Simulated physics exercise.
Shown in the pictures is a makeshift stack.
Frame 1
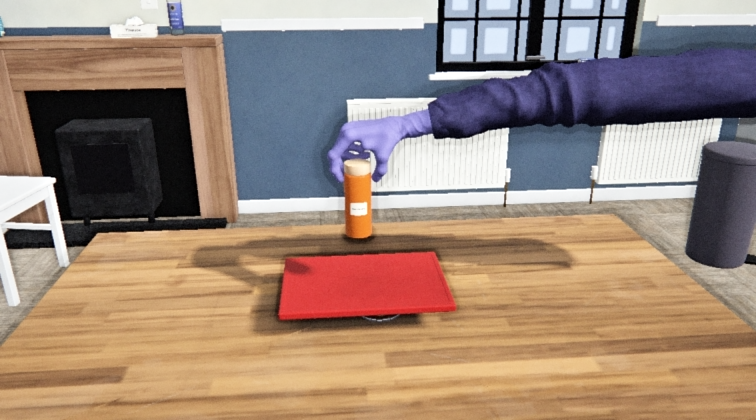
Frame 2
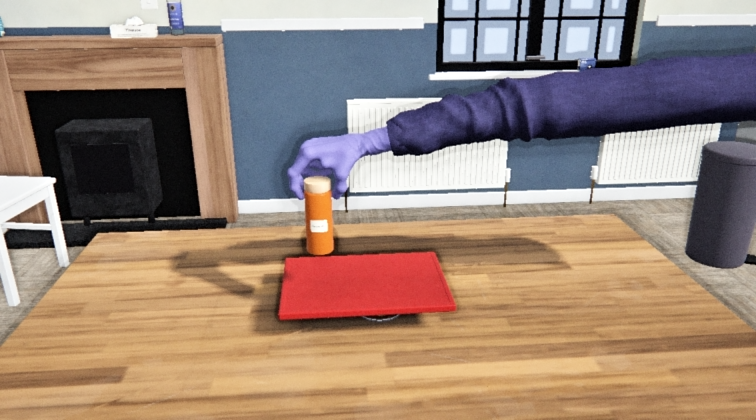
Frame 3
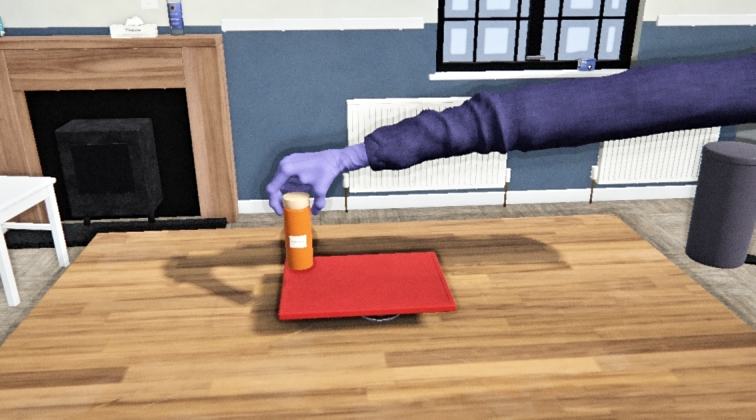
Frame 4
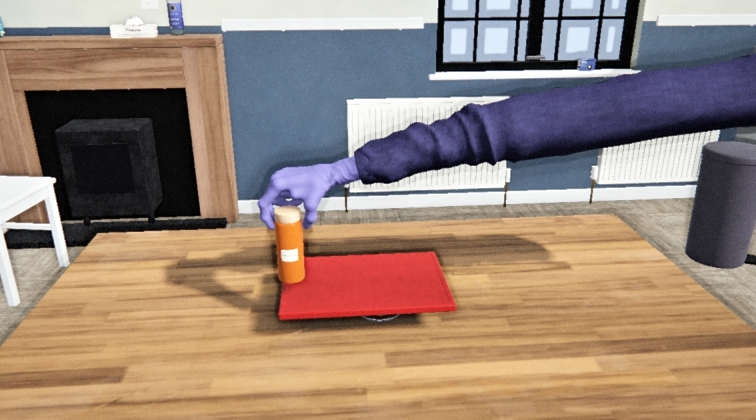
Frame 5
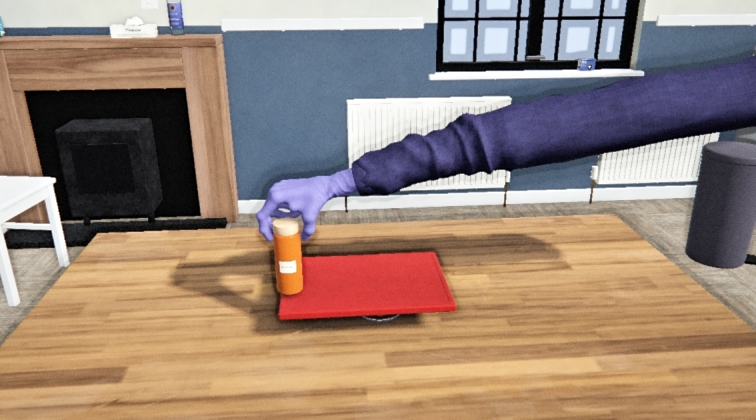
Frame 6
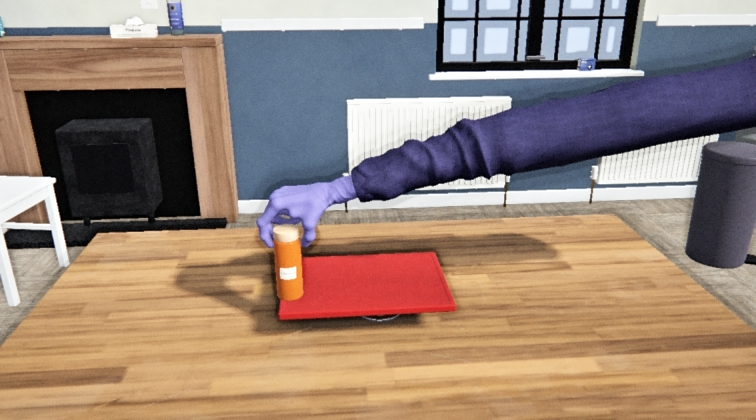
On a wooden table, a purple-gloved hand lowers an orange shaker onto a red board's left edge.
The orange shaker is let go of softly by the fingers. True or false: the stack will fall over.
True.
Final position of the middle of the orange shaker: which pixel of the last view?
The object ends up somewhere around (235, 324).
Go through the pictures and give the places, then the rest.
The first picture shows coming down; orange shaker (358, 198).
The second picture shows coming down; orange shaker (319, 216).
The third picture shows coming down; orange shaker (298, 231).
The fourth picture shows coming down; orange shaker (290, 244).
The fifth picture shows coming down; orange shaker (288, 256).
The sixth picture shows set down, still held; orange shaker (288, 262).
Then, 0.30 s after the last picture, orange shaker now fallen; red lid tipped 13° from how it was.
Then, 0.50 s after the last picture, red lid tipped 22° from how it was.
Then, 0.60 s after the last picture, red lid tipped 18° from how it was.
Then, 1.50 s after the last picture, nothing new.
At rest, fallen, orange shaker; the other 2 in place. Seen from the same camera at the end, orange shaker near (235, 324). The stack loses its balance.
